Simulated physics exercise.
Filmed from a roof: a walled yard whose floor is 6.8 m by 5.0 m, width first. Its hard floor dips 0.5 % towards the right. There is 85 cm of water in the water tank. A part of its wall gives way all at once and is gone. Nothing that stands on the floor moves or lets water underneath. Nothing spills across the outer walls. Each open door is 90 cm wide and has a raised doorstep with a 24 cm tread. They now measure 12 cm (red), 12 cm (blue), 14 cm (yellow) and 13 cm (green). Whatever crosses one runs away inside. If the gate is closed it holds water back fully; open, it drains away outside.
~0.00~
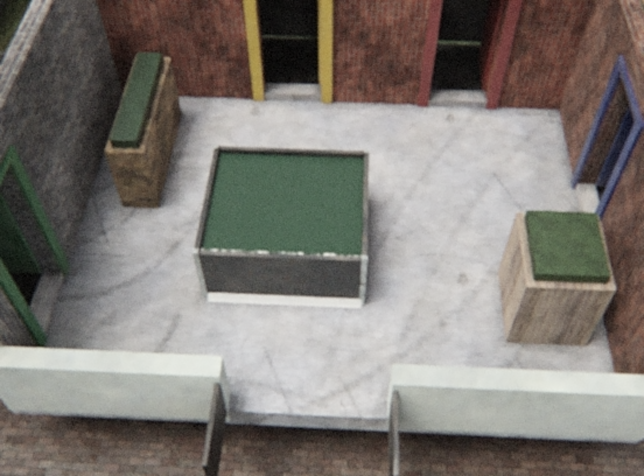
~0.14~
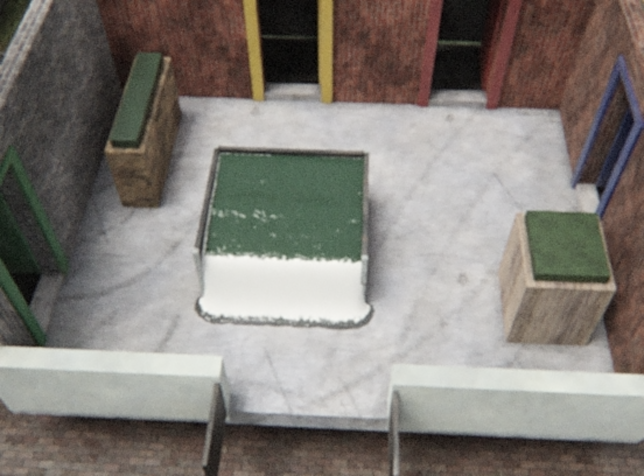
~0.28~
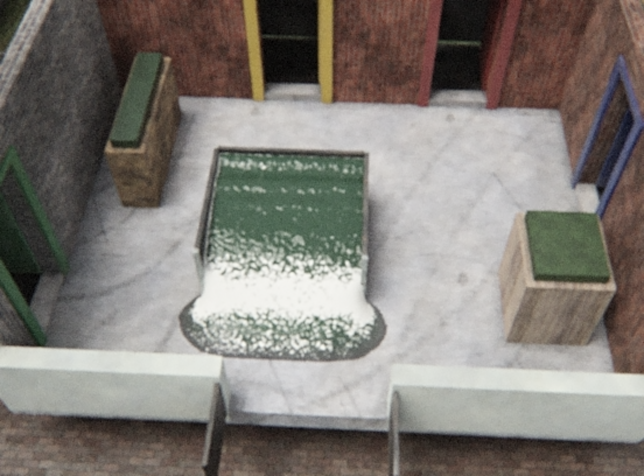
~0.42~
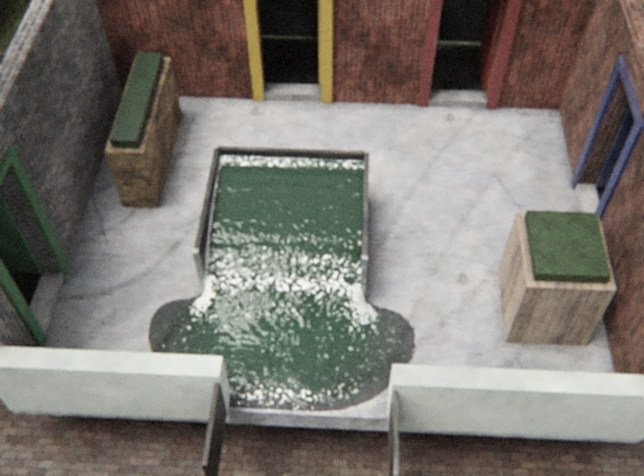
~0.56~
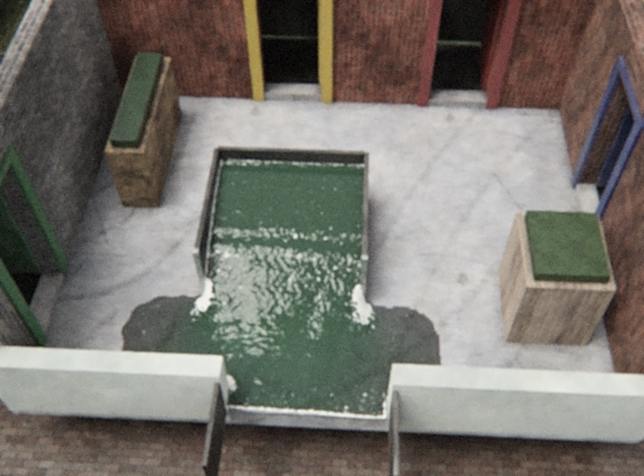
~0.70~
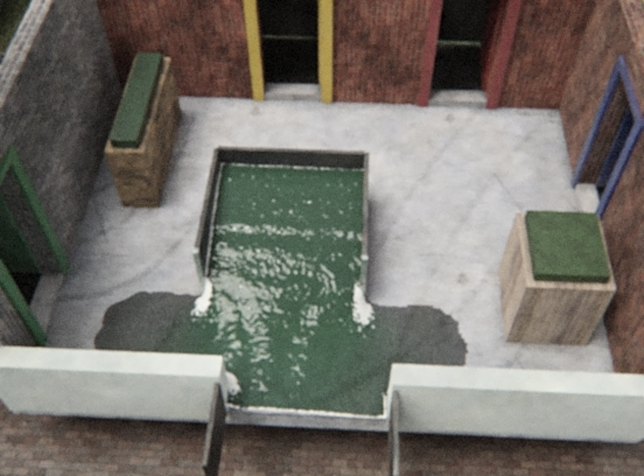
In the video, the front wall of a tank of green water in a walled yard gives way, and the water pours out across the pale floor, spreading forward to the gap between two low white walls and sideways behind them.
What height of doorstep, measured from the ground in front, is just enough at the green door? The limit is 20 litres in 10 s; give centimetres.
Some 14 cm above the ground.
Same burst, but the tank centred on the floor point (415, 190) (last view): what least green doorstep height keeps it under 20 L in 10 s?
Some 9.5 cm.
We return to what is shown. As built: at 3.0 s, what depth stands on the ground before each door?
In cm: Red 0, blue 2, yellow 0, green 16.
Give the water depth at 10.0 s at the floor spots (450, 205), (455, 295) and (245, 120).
In that order: 3, 1 and 4 cm.
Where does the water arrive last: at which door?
Last comes the red one.
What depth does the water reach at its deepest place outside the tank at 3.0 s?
Roughly 22 cm.
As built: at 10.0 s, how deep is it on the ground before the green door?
Some 3.0 cm.
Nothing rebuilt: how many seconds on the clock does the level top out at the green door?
At about 2.2 s.
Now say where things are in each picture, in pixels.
The first frame shows still water, 85 cm deep, in the water tank at (286, 204); the green door at (28, 259) is dry.
In the second frame, water pours out at (282, 282) and has run 0.3 m, to (217, 319); about 11 cm deep outside, 85 cm at the back.
In the third frame, the front is at (212, 348), 0.8 m from the gap at (283, 285); 1.6 m2 of floor is wet, 81 cm left at the back.
In the fourth frame, the front is at a hidden place, 1.4 m from the gap at (283, 287); 3.5 m2 of floor is wet, 73 cm left at the back.
In the fifth frame, the gap is at (283, 288), the front 1.6 m out at a hidden place; the back of the water tank holds 71 cm.
In the sixth frame, water pours out at (283, 289) and has run 1.7 m, to a hidden place; about 13 cm deep outside, 66 cm at the back; the green door at (28, 259), 2.9 m from the gap, is still 1.0 m from the nearest water.
After 1.4 s water covers 20 % of the floor, deepest (43 cm) near (218, 376); 8 cm at the green door, 0 litres in over its 13 cm doorstep.
After 3.0 s water covers 40 % of the floor, deepest (22 cm) near (46, 382); 16 cm at the green door, 21 litres in over its 13 cm doorstep.
After 10.0 s water covers 90 % of the floor, deepest (7 cm) near (572, 214); 3 cm at the green door, 26 litres in over its 13 cm doorstep.
At the green door as built, the water arrived by 1.4 s and peaked near 20 cm at 2.2 s.
Run again over the same 10 s with other heights there, 32 litres in over 12 cm, 11 litres over 16.5 cm. The limit of 20 litres is kept from about 14 cm up.
